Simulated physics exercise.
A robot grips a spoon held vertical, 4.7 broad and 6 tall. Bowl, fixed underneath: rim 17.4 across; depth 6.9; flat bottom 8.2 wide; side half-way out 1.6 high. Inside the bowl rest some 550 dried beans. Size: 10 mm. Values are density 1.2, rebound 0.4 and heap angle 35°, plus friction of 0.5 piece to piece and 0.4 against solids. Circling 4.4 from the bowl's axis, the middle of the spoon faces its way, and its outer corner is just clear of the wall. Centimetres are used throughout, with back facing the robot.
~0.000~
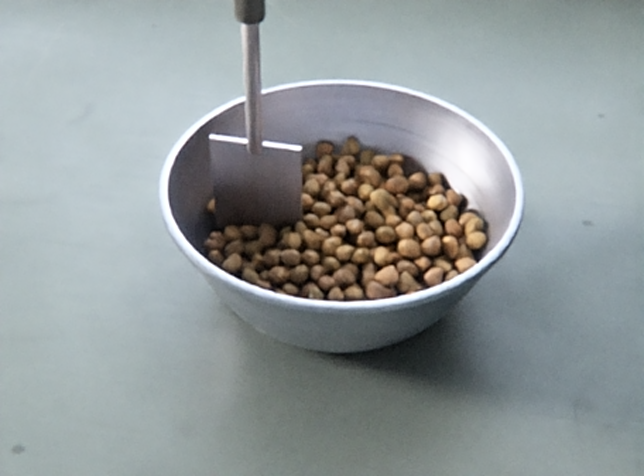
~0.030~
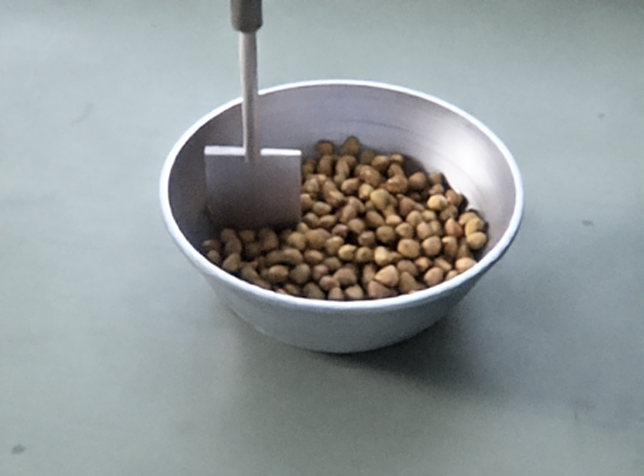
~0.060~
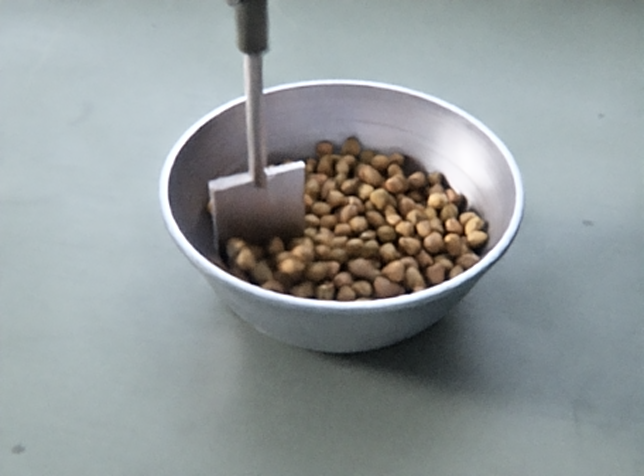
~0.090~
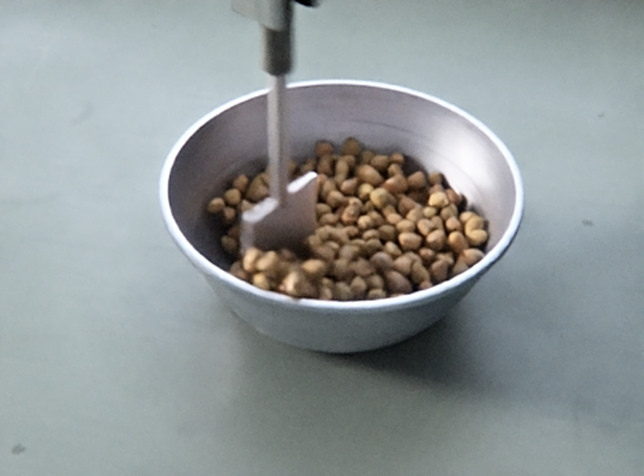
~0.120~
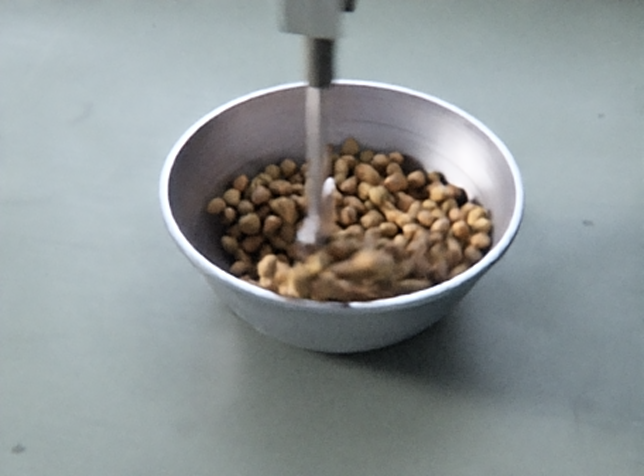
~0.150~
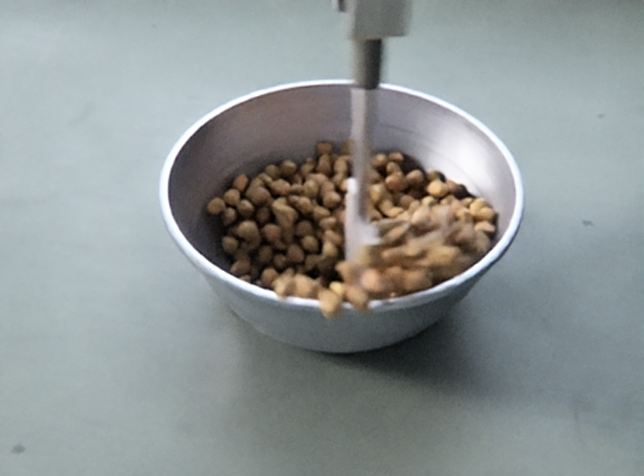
In a metal bowl, a flat spoon sweeps toward the right, pushing brown beans along.
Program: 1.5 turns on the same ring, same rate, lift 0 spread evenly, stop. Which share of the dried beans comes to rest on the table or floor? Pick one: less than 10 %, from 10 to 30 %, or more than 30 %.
More than 30 %.
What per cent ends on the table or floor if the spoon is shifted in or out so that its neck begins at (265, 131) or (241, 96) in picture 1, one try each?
40 and 20 %.
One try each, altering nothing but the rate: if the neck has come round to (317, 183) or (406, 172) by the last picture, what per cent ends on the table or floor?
Roughly 30 and 45 percent, in that order.
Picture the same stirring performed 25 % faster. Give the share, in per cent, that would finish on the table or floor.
Near 45 in a hundred, it would be.
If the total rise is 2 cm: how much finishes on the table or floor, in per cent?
Near 20 in a hundred.
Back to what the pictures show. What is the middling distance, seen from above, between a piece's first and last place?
Roughly 11 cm.
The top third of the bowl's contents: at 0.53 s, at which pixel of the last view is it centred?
I'd say about (338, 287).
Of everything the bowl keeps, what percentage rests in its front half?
40 %.
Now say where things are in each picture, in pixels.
In the first picture, spoon neck at (254, 117), 0° round; upper third of the load around (344, 232), from x 215 to 475, top at y 150; 553 in the bowl.
In the second picture, spoon neck at (252, 126), 10° round; upper third of the load around (344, 236), from x 215 to 475, top at y 150.
In the third picture, spoon neck at (257, 149), 35° round; upper third of the load around (343, 246), from x 215 to 475, top at y 150.
In the fourth picture, spoon neck at (281, 171), 60° round; upper third of the load around (347, 256), from x 215 to 475, top at y 150.
In the fifth picture, spoon neck at (319, 184), 86° round; upper third of the load around (370, 258), from x 215 to 480, top at y 150; 551 in the bowl, 2 in flight or on the tool.
In the sixth picture, spoon neck at (362, 185), 112° round; upper third of the load around (401, 247), from x 215 to 485, top at y 150; 546 in the bowl, 7 in flight or on the tool.
By 0.34 s, 276° round, highest piece 10 above the table; 464 in the bowl, 36 on the table or floor, 53 in flight or on the tool.
By 0.53 s, 81° round, highest piece 10 above the table; 377 in the bowl, 133 on the table or floor, 43 in flight or on the tool.
By 0.82 s, 180° round, highest piece 7 above the table; 330 in the bowl, 223 on the table or floor.
By 1.52 s, 180° round, highest piece 6 above the table; 330 in the bowl, 223 on the table or floor.
Final count, 330 in the bowl, 223 on the table or floor. That is 40 % on the table or floor.
